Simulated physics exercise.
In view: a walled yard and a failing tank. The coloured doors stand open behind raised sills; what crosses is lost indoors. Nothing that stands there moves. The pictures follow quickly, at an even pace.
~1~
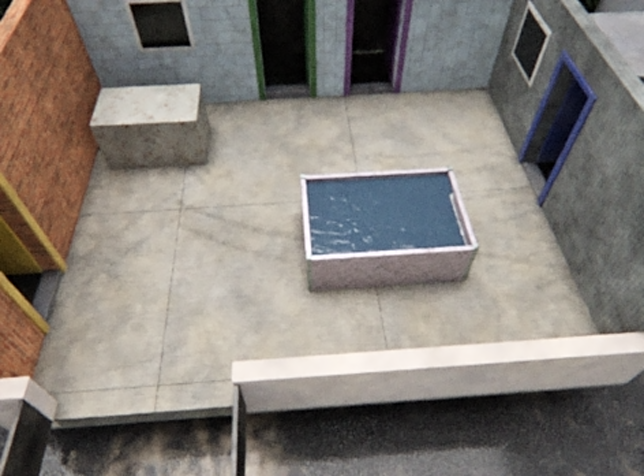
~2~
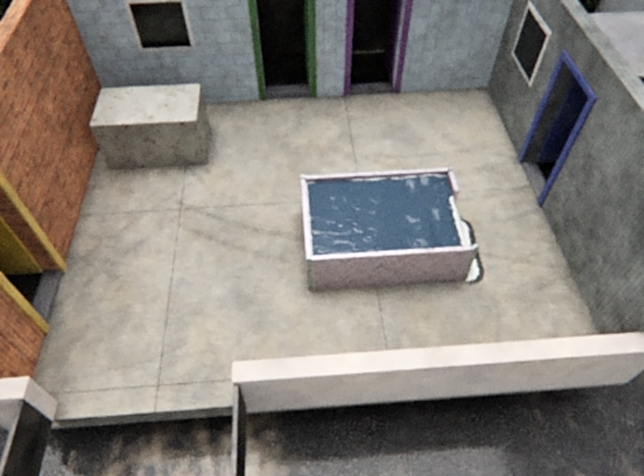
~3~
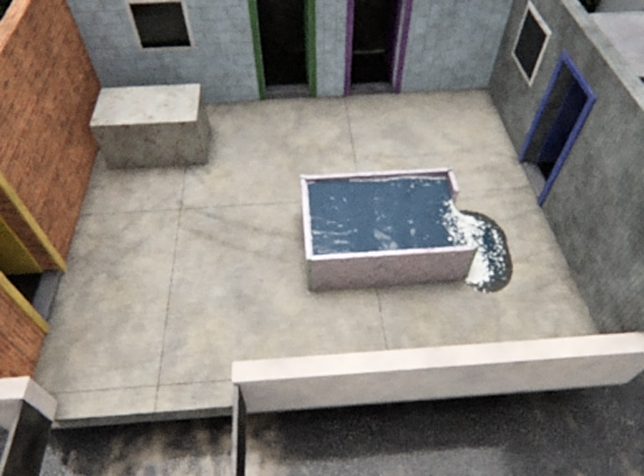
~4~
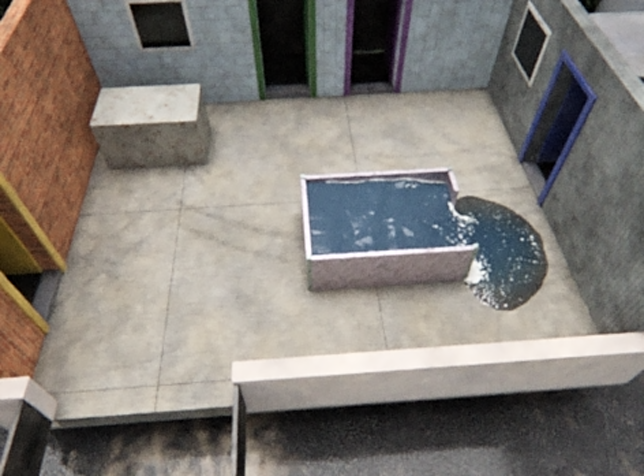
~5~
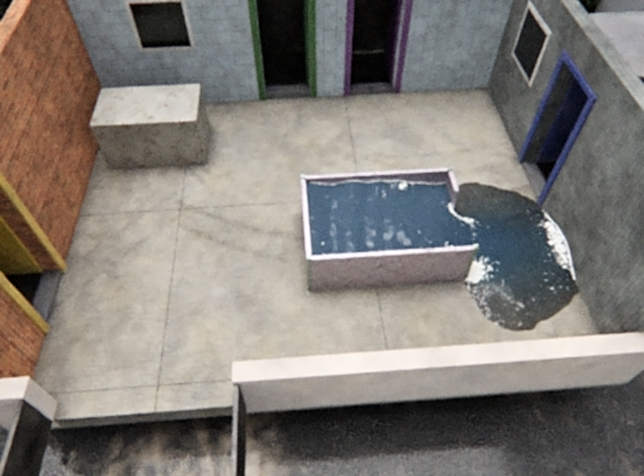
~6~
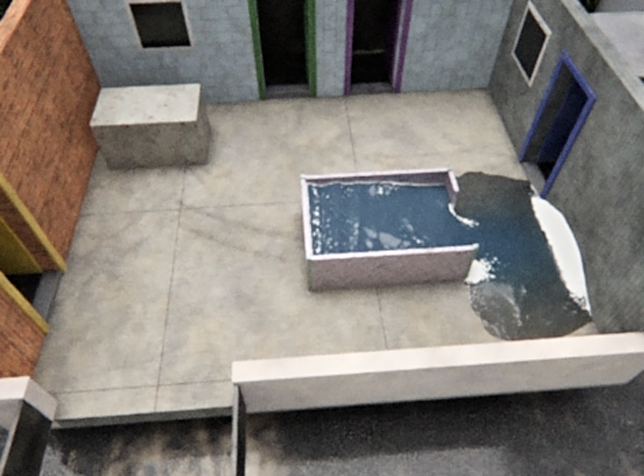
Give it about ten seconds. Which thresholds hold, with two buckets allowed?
The purple door stays under that; the green door stays under that; the yellow door stays under that; the blue door takes more than that.
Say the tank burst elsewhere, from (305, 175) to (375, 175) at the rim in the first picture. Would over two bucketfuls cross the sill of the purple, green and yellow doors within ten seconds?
Purple door lets more in; green door lets more in; yellow door is under.
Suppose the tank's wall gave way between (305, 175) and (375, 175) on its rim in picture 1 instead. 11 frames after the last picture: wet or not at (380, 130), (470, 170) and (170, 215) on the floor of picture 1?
In turn: Under water, not flooded, no water.
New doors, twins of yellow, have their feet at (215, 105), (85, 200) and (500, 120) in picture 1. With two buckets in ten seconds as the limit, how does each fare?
As listed: Is under, keeps below it, takes less.
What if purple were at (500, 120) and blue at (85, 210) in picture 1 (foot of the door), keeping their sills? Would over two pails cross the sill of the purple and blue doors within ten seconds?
The purple one keeps below it, the blue one holds.
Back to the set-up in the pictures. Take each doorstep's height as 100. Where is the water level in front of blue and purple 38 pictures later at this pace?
Near 140 and 60 in a hundred.
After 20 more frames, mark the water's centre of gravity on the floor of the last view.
At about (433, 247).
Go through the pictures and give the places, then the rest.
The water tank at (384, 214) is whole and still, in the first picture.
Water pours out at (456, 239) and has run to a hidden place, in the second picture.
The front is at (490, 222), out from the gap at (456, 241), in the third picture.
Water pours out at (455, 242) and has run to (531, 232), in the fourth picture.
The front is at (575, 285), out from the gap at (455, 242), in the fifth picture.
The front is at (588, 314), out from the gap at (455, 242), in the sixth picture.
A moment on, water covers 10 % of the floor; the purple door not reached, the green door not reached, the yellow door not reached, the blue door under two buckets in.
Next, water covers 20 % of the floor; the purple door not reached, the green door not reached, the yellow door not reached, the blue door over two buckets in.
Then, water covers 45 % of the floor; the purple door wet at the sill, nothing in, the green door not reached, the yellow door not reached, the blue door over two buckets in.
Later, water covers 75 % of the floor; the purple door wet at the sill, nothing in, the green door wet at the sill, nothing in, the yellow door under two buckets in, the blue door far over two buckets in.
In the end, water covers 95 % of the floor; the purple door wet at the sill, nothing in, the green door wet at the sill, nothing in, the yellow door under two buckets in, the blue door far over two buckets in.
